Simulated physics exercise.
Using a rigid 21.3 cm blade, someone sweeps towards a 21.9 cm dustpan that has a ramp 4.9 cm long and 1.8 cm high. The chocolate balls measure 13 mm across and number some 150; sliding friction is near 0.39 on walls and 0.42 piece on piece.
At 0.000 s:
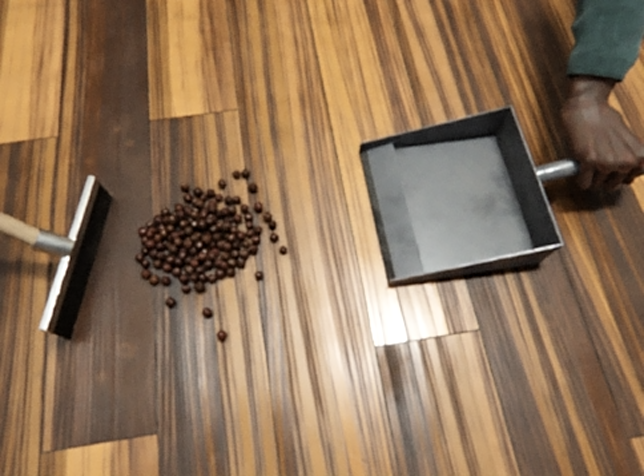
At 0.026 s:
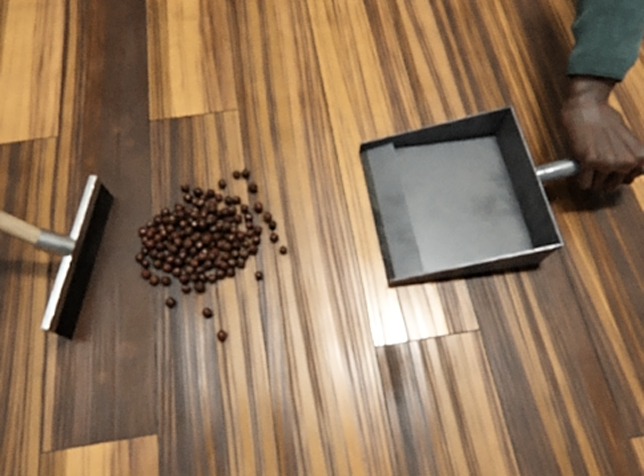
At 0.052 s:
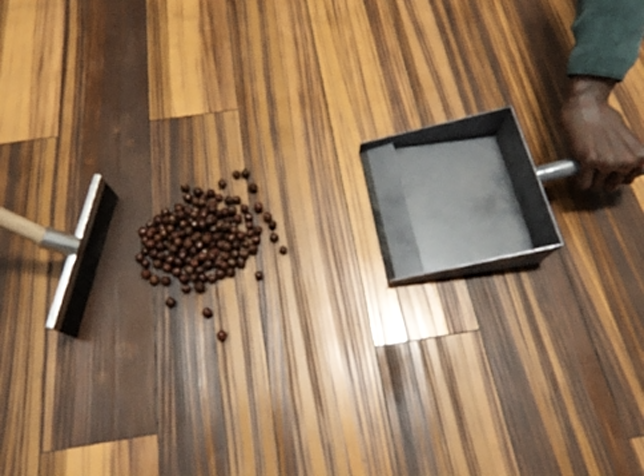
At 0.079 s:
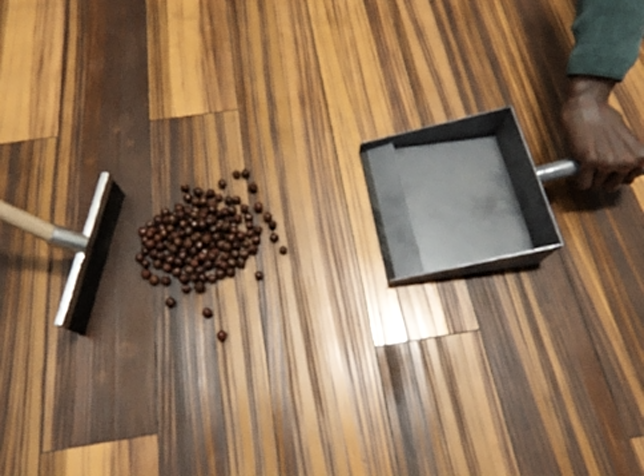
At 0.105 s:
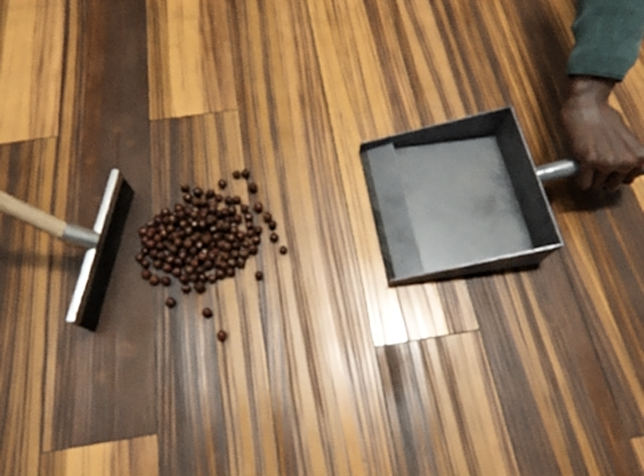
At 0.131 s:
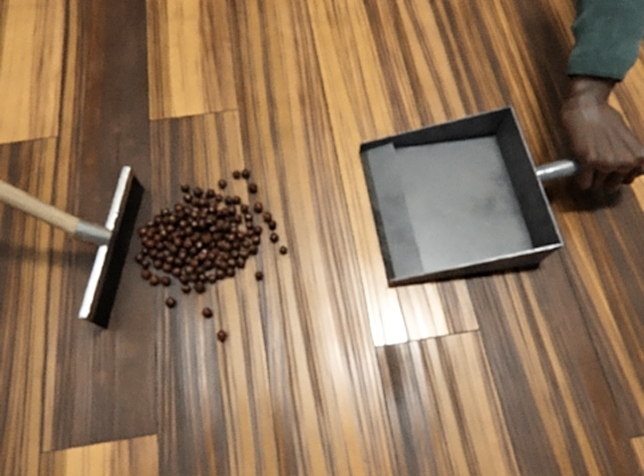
A hand held a dark metal dustpan still on the striped wooden floor at the right, while a broom on the left slid slowly rightward, closing in on a pile of small brown balls.
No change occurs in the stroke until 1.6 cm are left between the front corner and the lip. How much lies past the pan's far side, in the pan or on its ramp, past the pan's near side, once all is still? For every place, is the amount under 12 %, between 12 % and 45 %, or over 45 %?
At the end, past the pan's far side: Only a little; in the pan or on its ramp: A medium amount; past the pan's near side: A medium amount.
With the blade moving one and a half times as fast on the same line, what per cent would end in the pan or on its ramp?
Share: Near 30 %.
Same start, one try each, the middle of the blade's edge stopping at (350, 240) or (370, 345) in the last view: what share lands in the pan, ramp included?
Close to 25 and 5 in a hundred, in that order.
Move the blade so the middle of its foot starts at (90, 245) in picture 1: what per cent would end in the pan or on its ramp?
Something close to 15 percent.
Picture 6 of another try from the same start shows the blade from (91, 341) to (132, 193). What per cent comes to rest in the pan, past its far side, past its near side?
Pan: 5, far side: 0, near side: 35.
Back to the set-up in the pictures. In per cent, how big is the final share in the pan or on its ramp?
Result: Roughly 15 %.
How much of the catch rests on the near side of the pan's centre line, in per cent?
Some 30 per cent.
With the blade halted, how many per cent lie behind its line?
Some 15 percent, give or take.
After 0.40 s, middle of the blade 20 cm from the lip; 0 % over the lip, far side 5 %, near side 5 %.
After 0.57 s, middle of the blade 10 cm from the lip; 0 % over the lip, far side 5 %, near side 15 %.
Then, at 0.87 s, middle of the blade 4 cm from the lip; 20 % over the lip, far side 5 %, near side 20 %.
At rest (1.7 s), far side 5 %, pan 15 %, near side 20 %, in front of the lip or behind the blade 55 %.
